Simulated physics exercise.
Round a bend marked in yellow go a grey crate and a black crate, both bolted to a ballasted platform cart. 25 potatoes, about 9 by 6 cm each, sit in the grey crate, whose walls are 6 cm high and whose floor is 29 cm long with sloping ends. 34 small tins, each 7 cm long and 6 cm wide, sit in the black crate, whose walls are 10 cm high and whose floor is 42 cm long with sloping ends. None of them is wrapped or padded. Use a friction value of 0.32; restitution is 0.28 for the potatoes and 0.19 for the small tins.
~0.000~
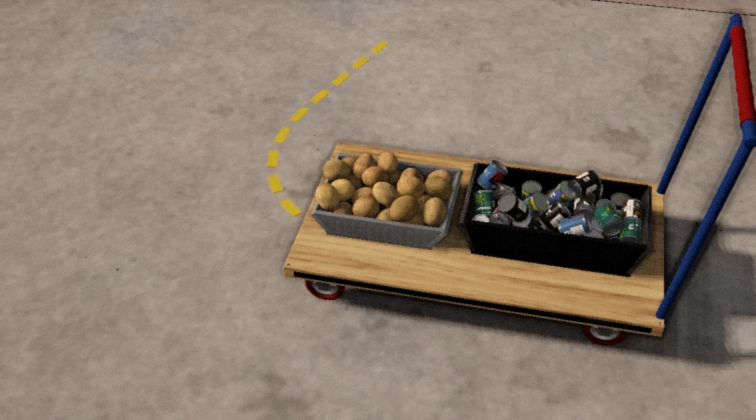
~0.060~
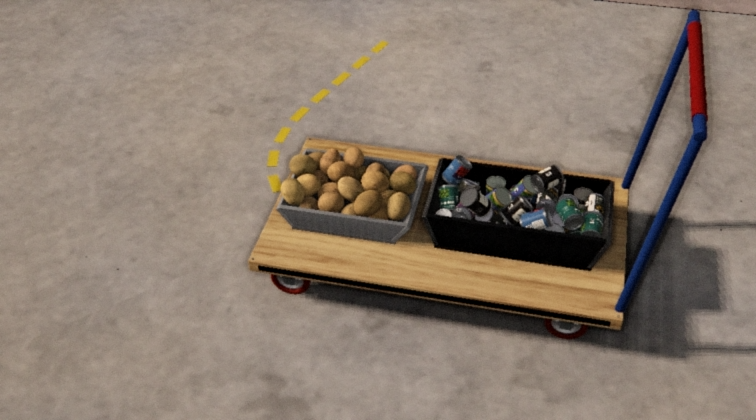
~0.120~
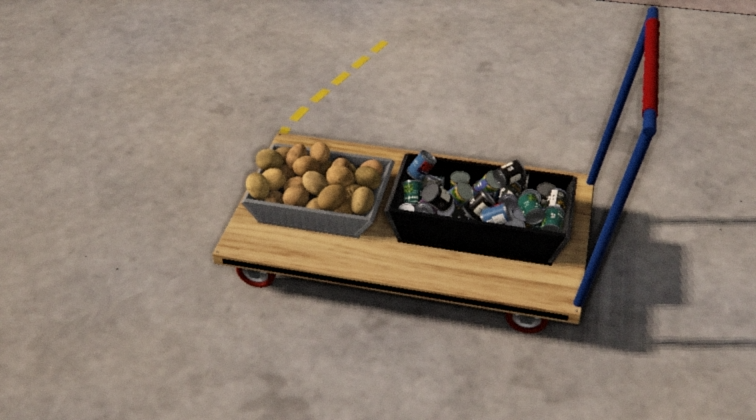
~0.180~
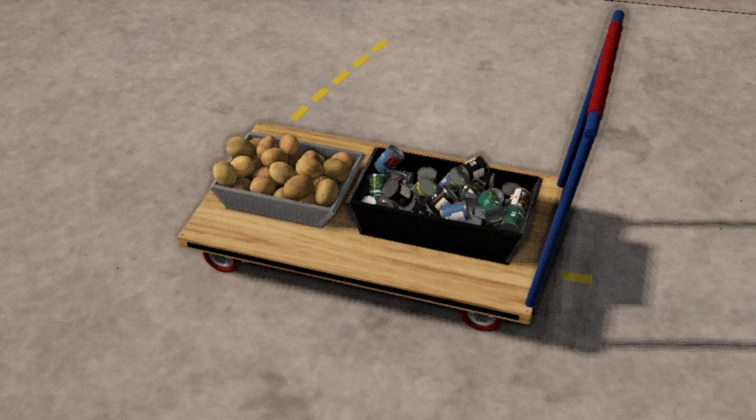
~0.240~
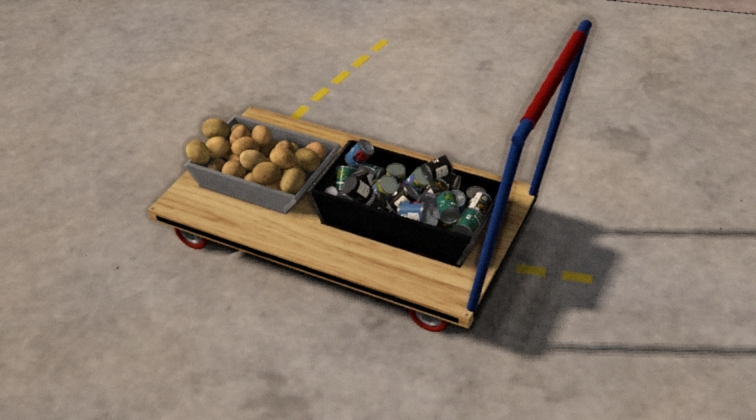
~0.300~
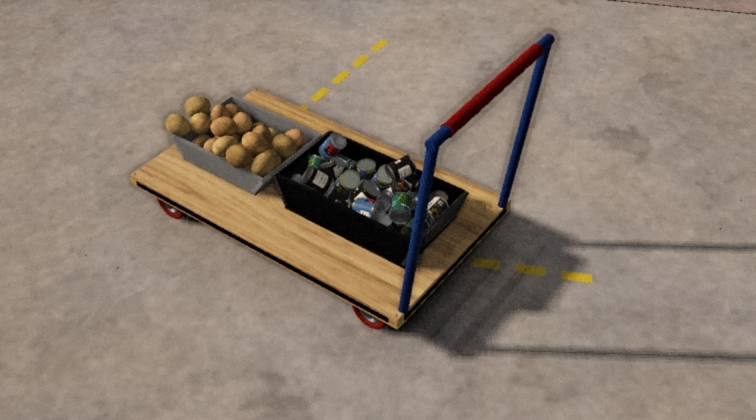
The clip opens on a flat wooden cart with a blue and red handle, carrying a grey crate of rounded tan objects and a black crate of small tins. It rolls left across concrete, then turns clockwise towards the upper left, uncovering yellow dashes behind it, with both loads still in their crates.
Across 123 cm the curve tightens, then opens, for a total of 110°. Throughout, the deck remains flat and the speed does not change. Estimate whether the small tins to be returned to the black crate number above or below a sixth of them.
Below a sixth.
After 0.44 s, grey crate 19 in, 6 out and black crate 34 in, 0 out.
After 0.58 s, grey crate 16 in, 9 out and black crate 33 in, 1 out.
After 0.79 s, grey crate 16 in, 9 out and black crate 33 in, 1 out.
Outcome (at 1.24 s), grey crate 16 in, 9 out and black crate 32 in, 2 out. Asked share, 2 of 34, 6 per cent.
